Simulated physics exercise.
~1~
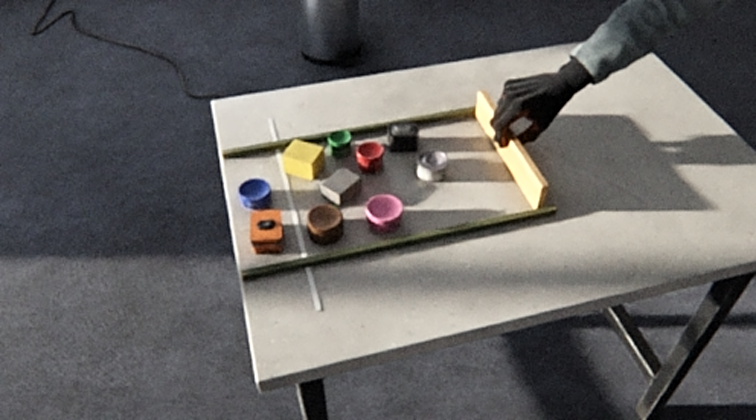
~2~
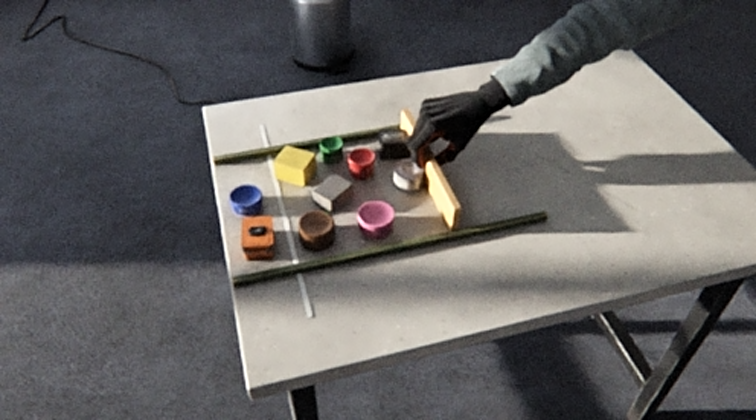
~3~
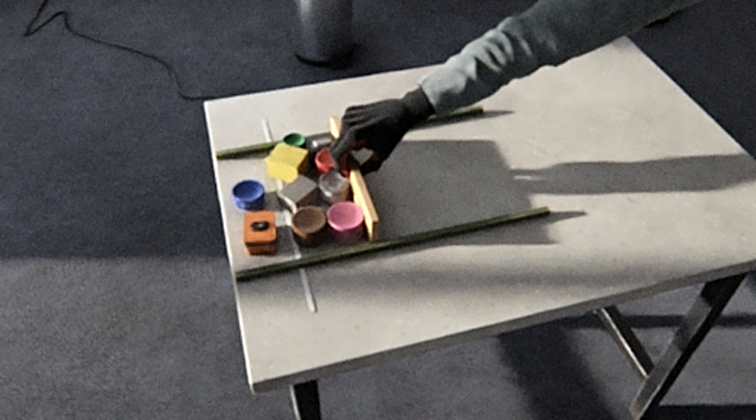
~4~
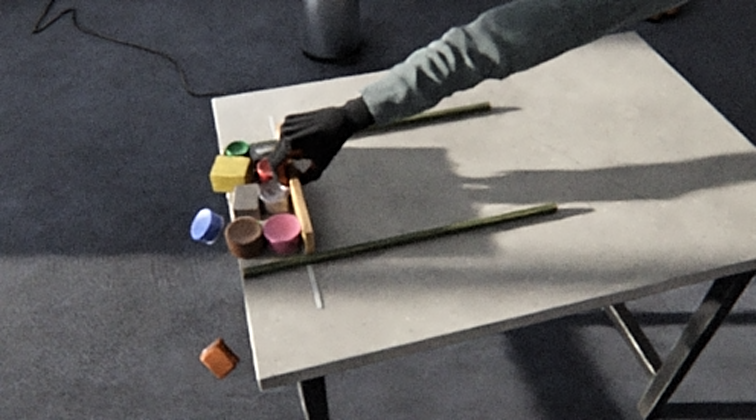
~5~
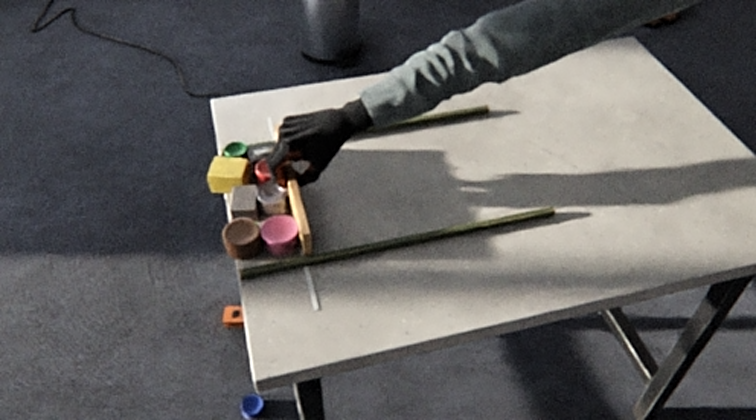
A gloved hand slides a board left, pushing a blue pot and orange case off the table.
